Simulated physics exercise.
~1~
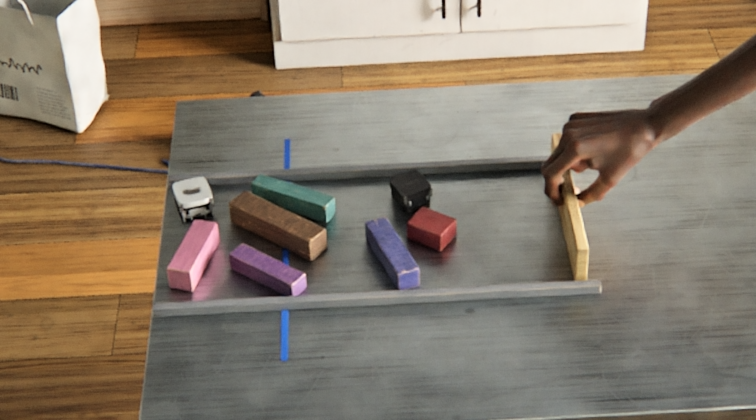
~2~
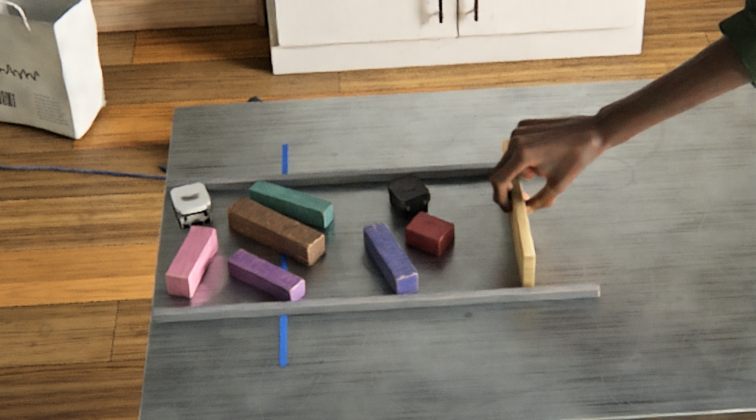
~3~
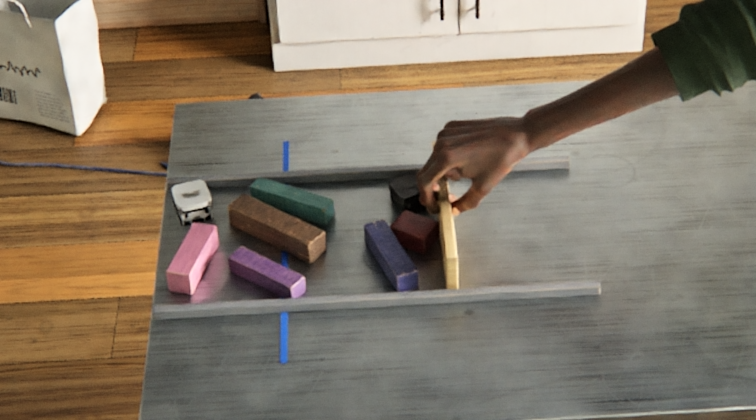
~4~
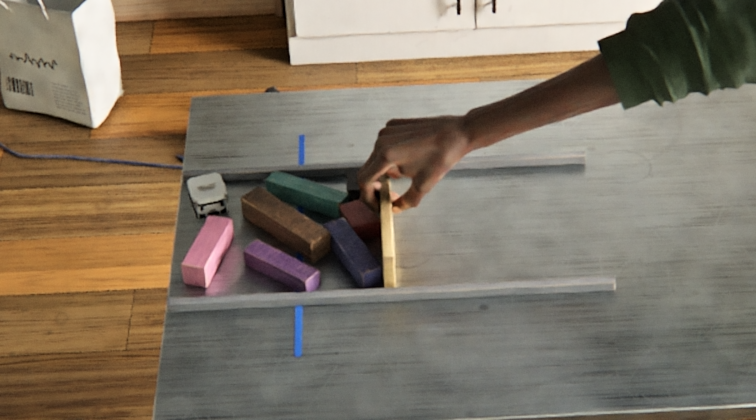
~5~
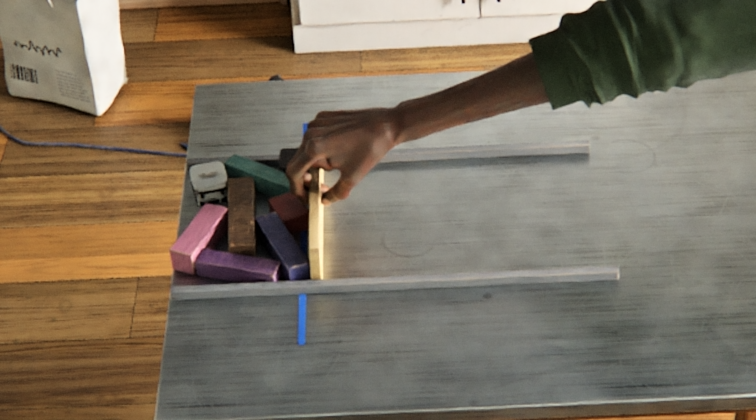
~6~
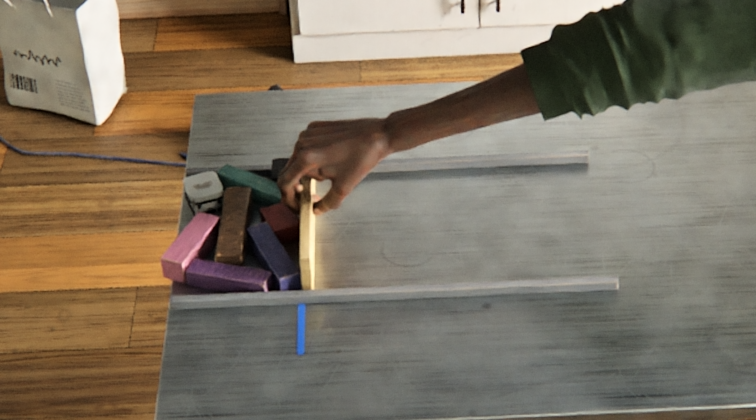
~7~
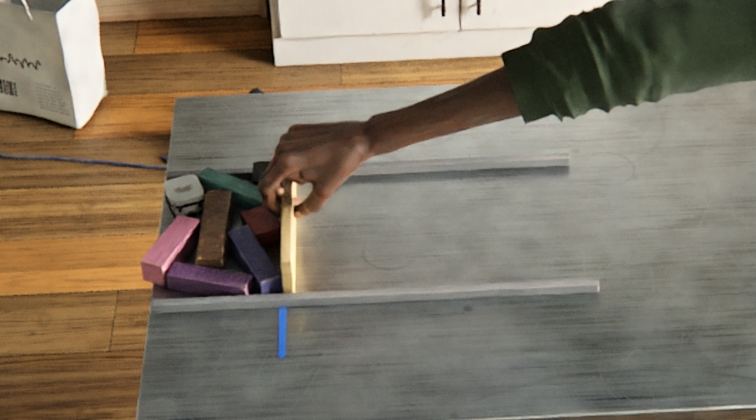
To begin with, a hand holds an upright wooden board at the right of a grey tabletop, between two rails where coloured blocks and bars lie scattered at various angles. The hand slides the board left across the empty space until it reaches the red block and the black piece. It keeps pushing, driving these and the blue bar toward the brown, green, purple and pink bars. The pieces crowd together and the brown bar swings more upright. Finally the board stops by the blue tape, with the pieces packed at the table's left edge and none fallen.
